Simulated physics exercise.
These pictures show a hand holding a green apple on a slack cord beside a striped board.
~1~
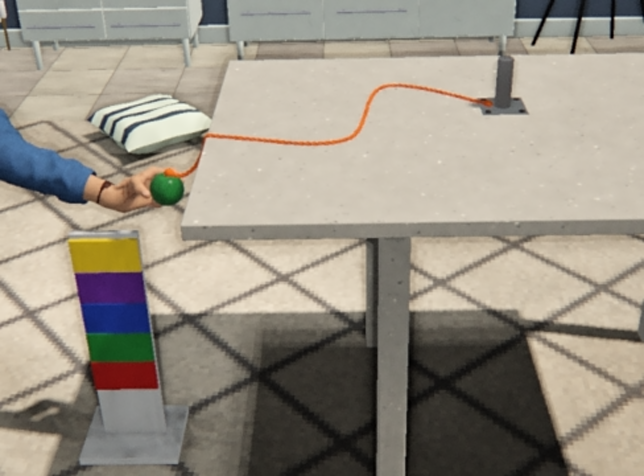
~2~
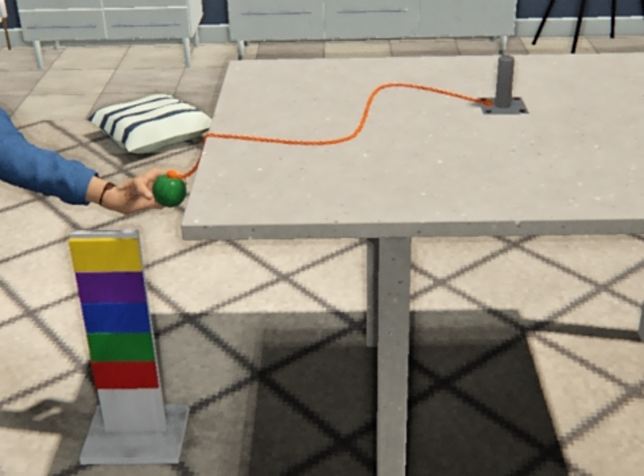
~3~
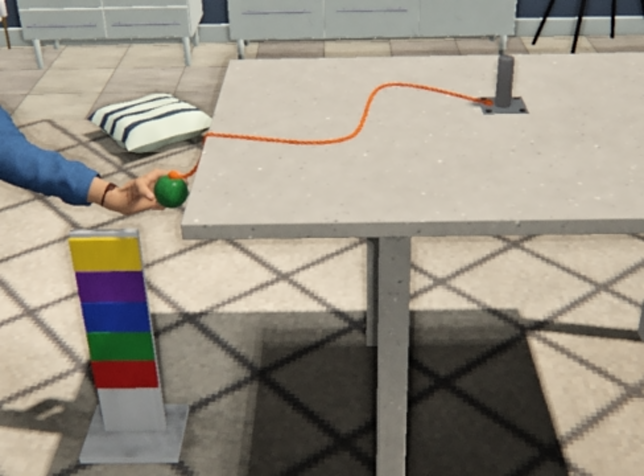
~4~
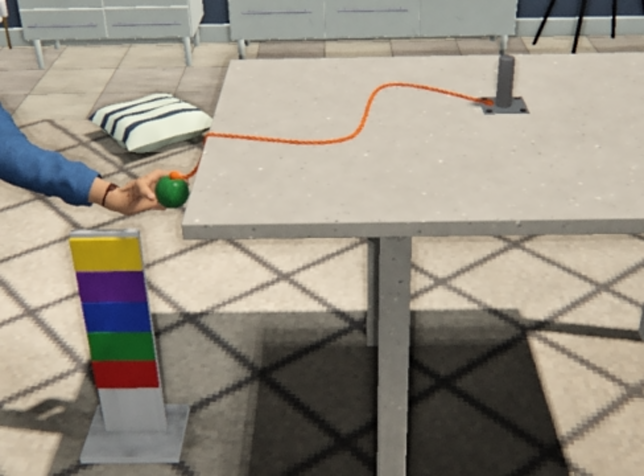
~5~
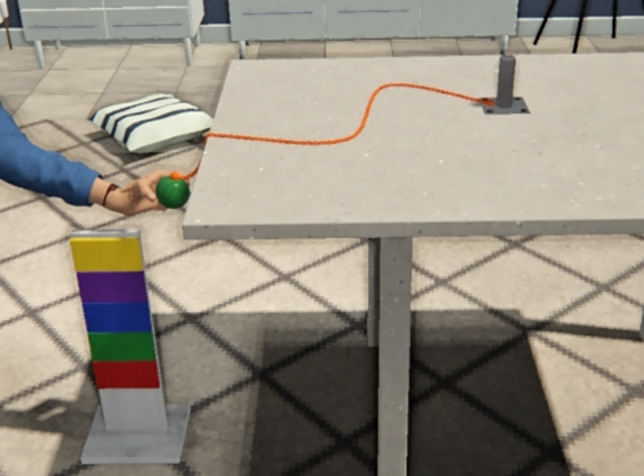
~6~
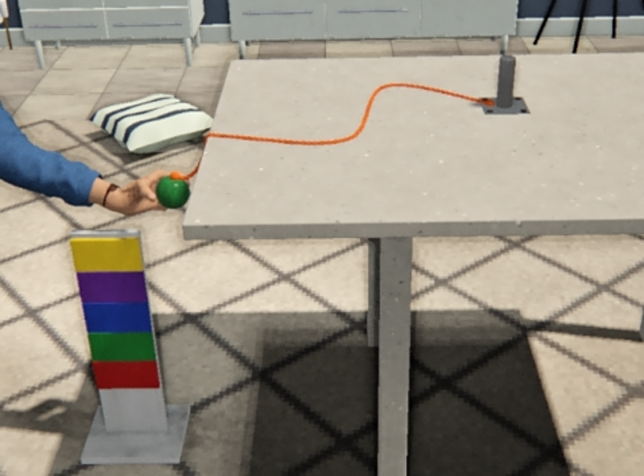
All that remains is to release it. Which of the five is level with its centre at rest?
Its centre hangs level with the blue band.
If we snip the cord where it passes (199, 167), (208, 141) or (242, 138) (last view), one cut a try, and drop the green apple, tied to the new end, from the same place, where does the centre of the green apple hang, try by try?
About (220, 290), (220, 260) and (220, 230).
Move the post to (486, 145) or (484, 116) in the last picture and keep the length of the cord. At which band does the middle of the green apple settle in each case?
In that order: Green; green.
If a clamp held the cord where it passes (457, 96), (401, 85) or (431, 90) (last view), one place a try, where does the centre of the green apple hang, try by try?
The places are (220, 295), (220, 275) and (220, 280).
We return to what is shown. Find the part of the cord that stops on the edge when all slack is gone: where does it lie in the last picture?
At (335, 142), roughly.
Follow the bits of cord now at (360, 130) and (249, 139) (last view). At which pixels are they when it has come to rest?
They go to (247, 117) and to (218, 201).
Soon after, apple near (198, 309); level with blue.
After that, apple near (254, 289); level with blue.
And then, apple near (219, 306); level with blue.
In the end, apple near (224, 302); level with blue. Its middle rests at the blue band.
